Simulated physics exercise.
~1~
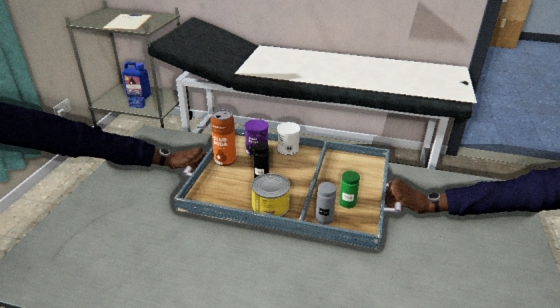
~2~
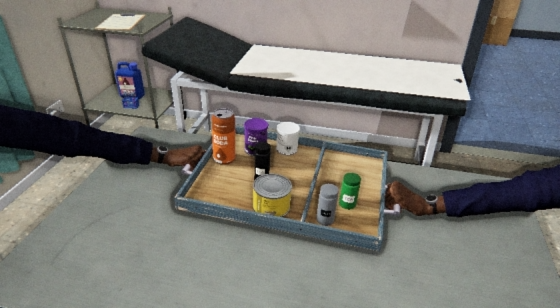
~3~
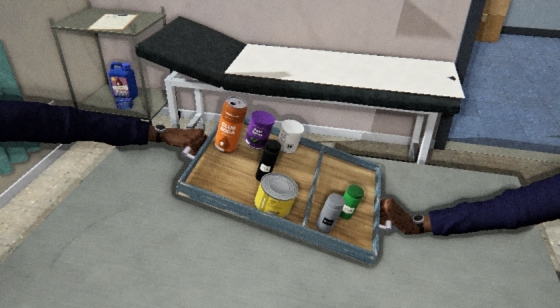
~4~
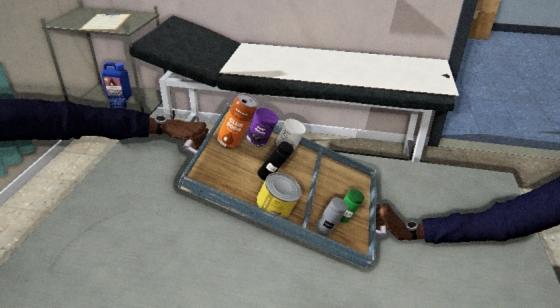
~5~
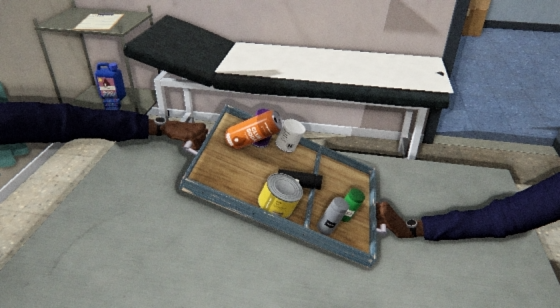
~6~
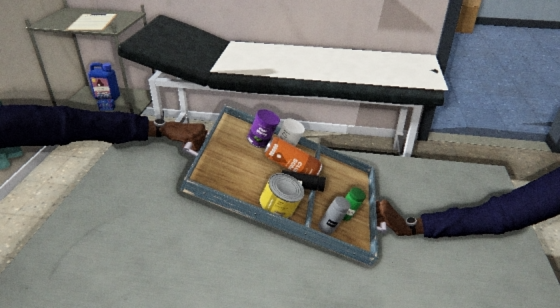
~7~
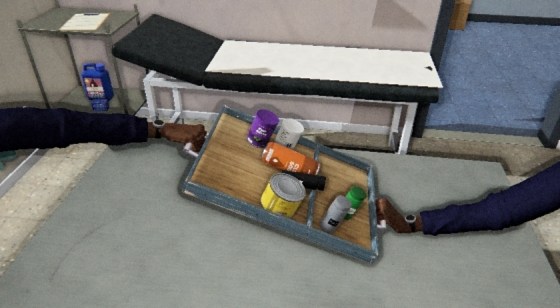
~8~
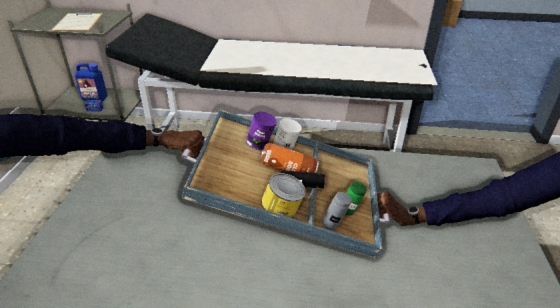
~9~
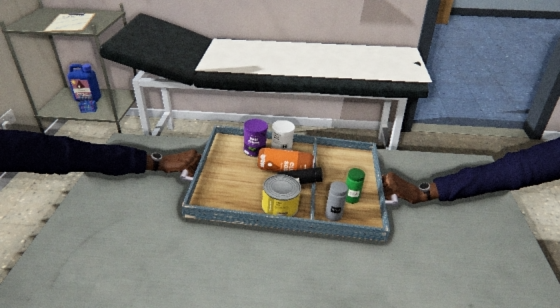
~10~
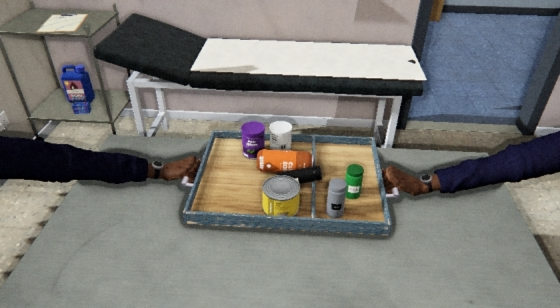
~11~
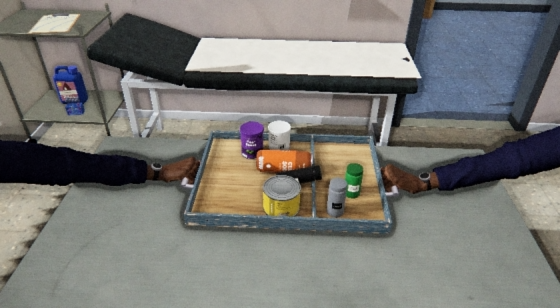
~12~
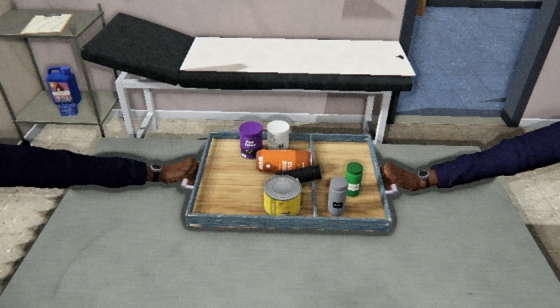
In a clinic-like room with a padded bench against the far wall, the view looks down past two outstretched arms gripping a wooden tray above a grey table. An orange can, purple tin and white tin stand at the back left, a black shaker and yellow tub nearer the middle, and grey and green shakers at the right. The hands tip the tray right edge down, and the containers lean with it. The black shaker topples, then the orange can falls and comes to rest against it. The hands level the tray, leaving those two lying down and the other five upright.
